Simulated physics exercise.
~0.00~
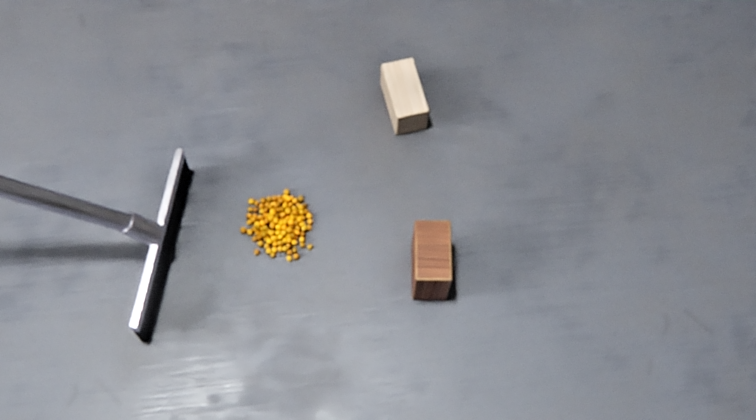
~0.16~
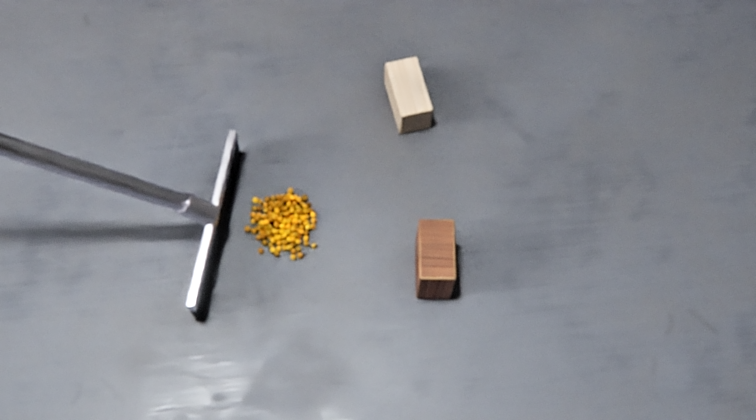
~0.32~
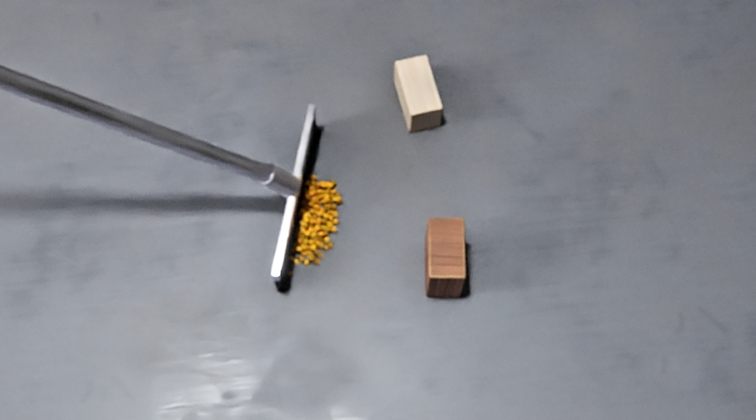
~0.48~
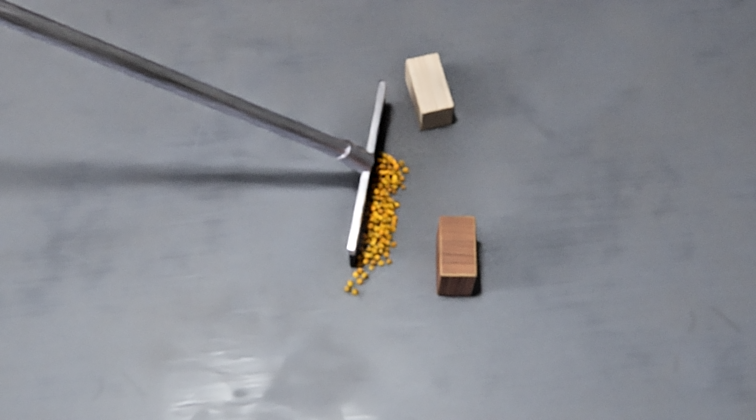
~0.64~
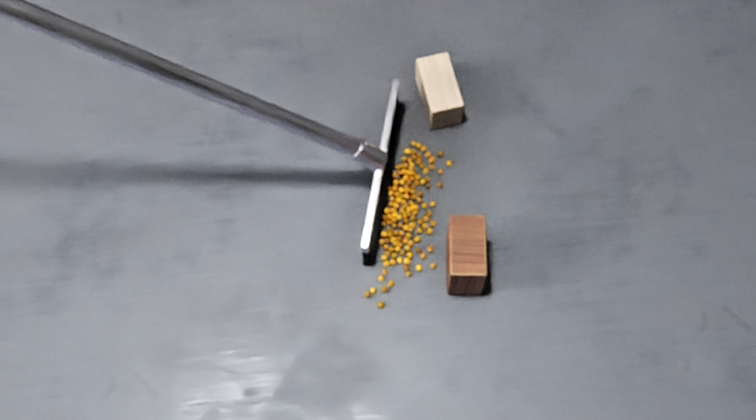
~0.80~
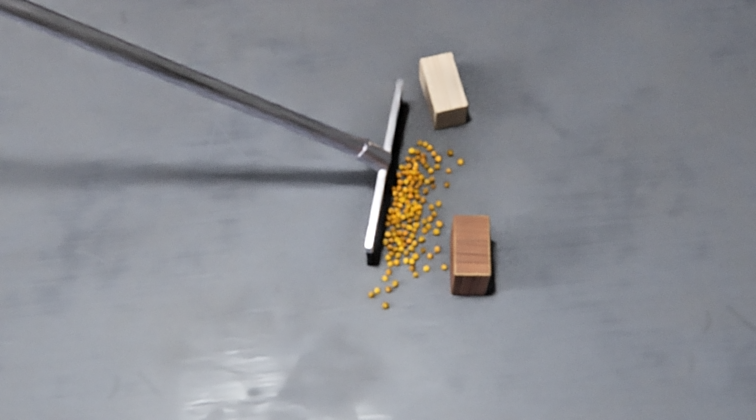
A squeegee pushes yellow maize kernels right, then stops with them spread before two blocks.
